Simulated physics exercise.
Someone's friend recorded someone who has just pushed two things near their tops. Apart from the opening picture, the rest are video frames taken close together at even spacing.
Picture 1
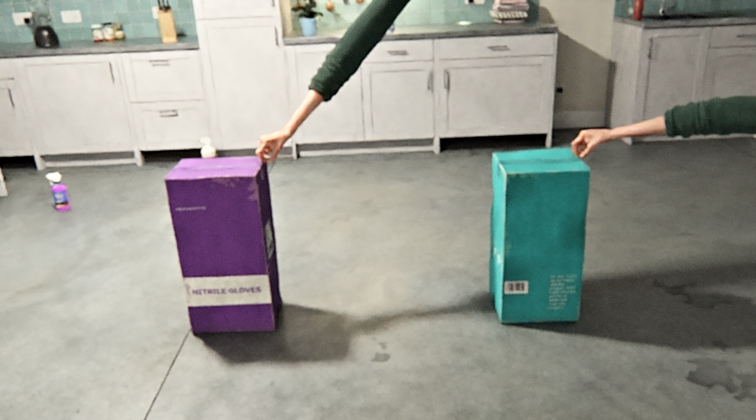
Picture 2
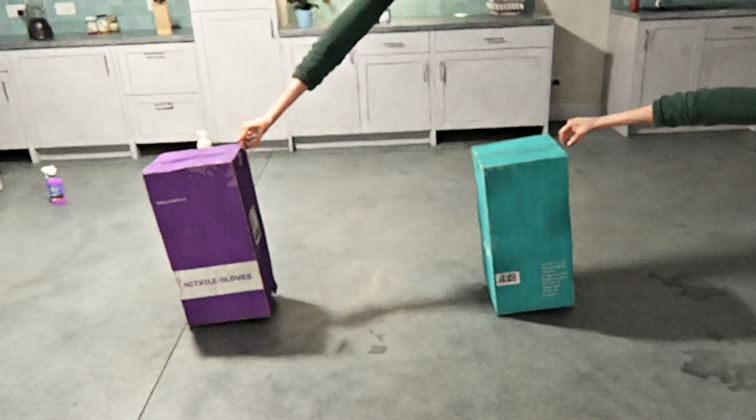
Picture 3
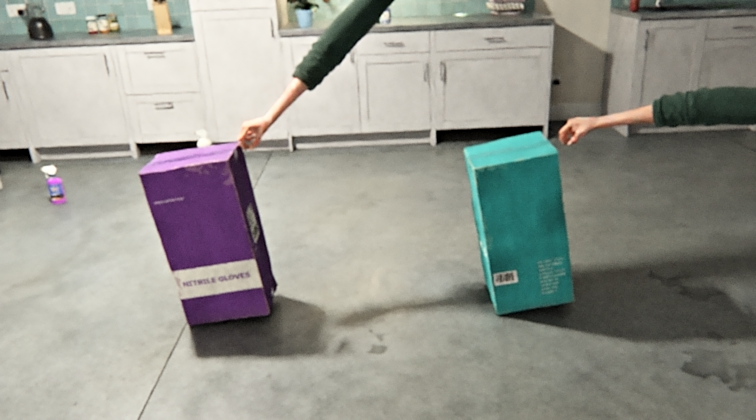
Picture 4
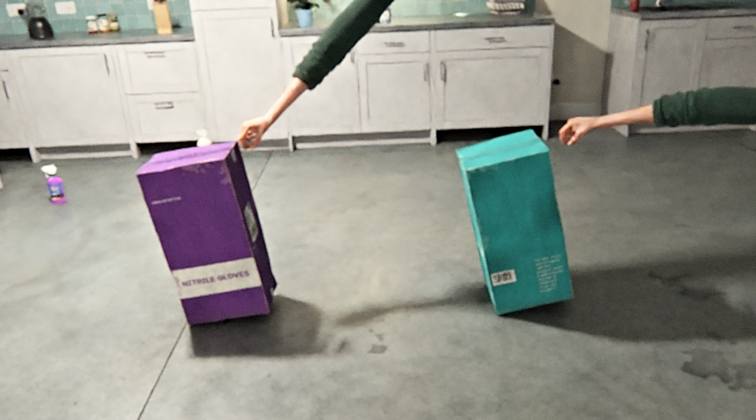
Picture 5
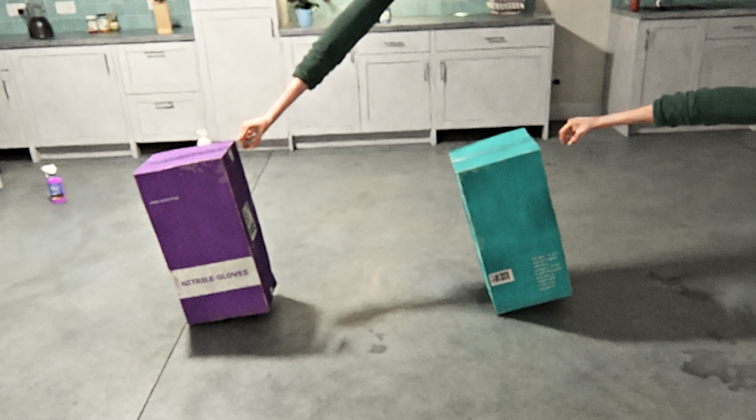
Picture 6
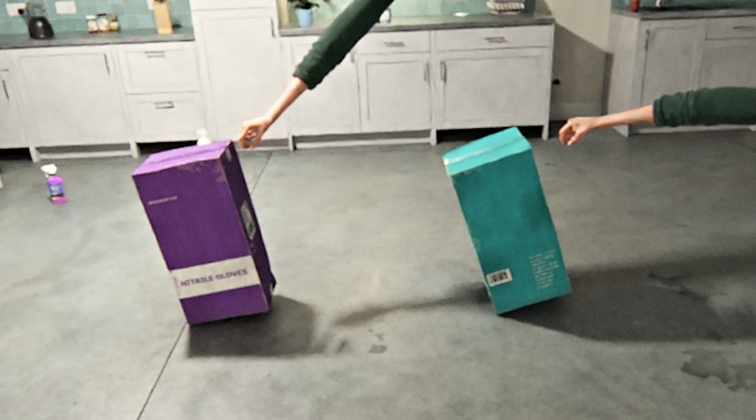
To begin with, a purple box and a turquoise box stand upright on a grey kitchen floor, a green-sleeved arm reaching to the top of each. Both boxes then tilt to the left; the purple one leans slightly further, ever more slowly, while the turquoise one tips more steeply, away from the hand.
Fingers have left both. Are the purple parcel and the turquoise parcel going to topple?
I bet the purple parcel is left standing there; I bet the turquoise parcel is left lying there.
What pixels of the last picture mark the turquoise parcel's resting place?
When everything stops, it's near (411, 269).
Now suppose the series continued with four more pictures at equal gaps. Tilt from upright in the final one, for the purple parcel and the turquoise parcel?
Roughly 10° and 25°.
Then, 0.16 s past the last view, purple parcel 10° off upright near (209, 233); turquoise parcel 37° off upright near (476, 224).
Then, 0.32 s past the last view, purple parcel upright near (223, 237); turquoise parcel 61° off upright near (441, 238).
Then, 0.44 s past the last view, purple parcel 4° off upright near (231, 235); turquoise parcel on its side near (413, 269).
Finally, the purple parcel settles on its feet, near (225, 238); the turquoise parcel topples, near (411, 269).
